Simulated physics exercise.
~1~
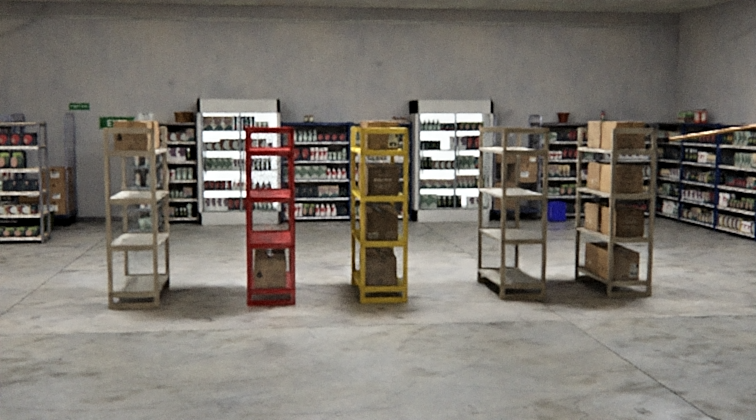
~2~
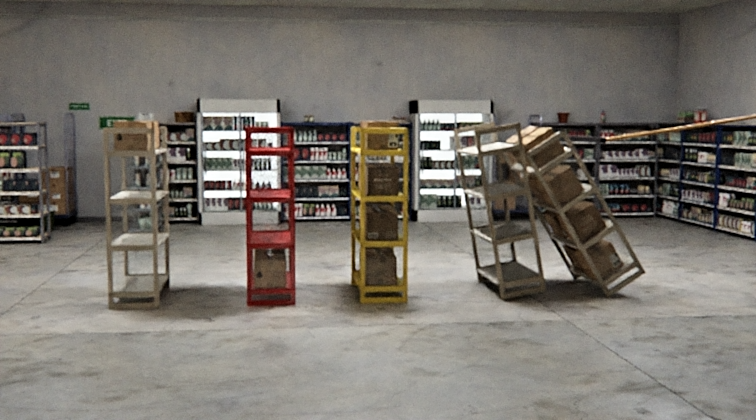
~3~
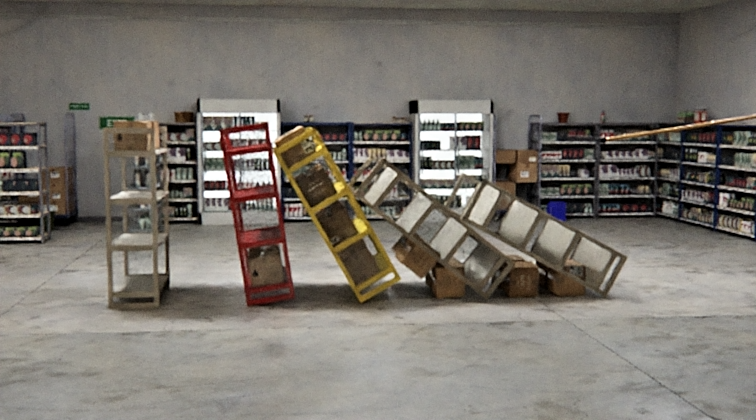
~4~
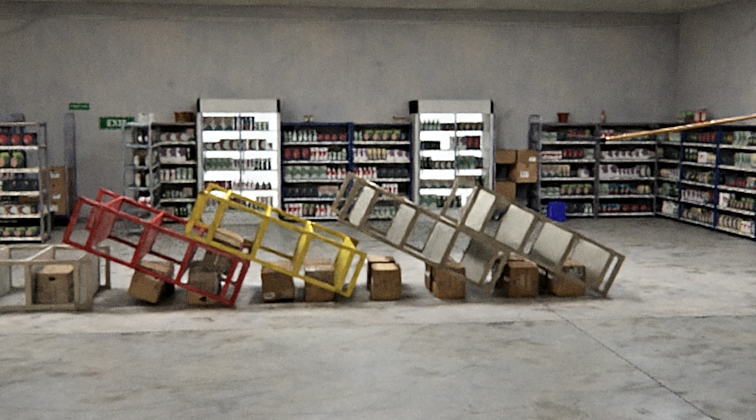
Five shelving units in a storeroom toppling leftward one after another like dominoes, spilling cardboard boxes, until none is left standing.
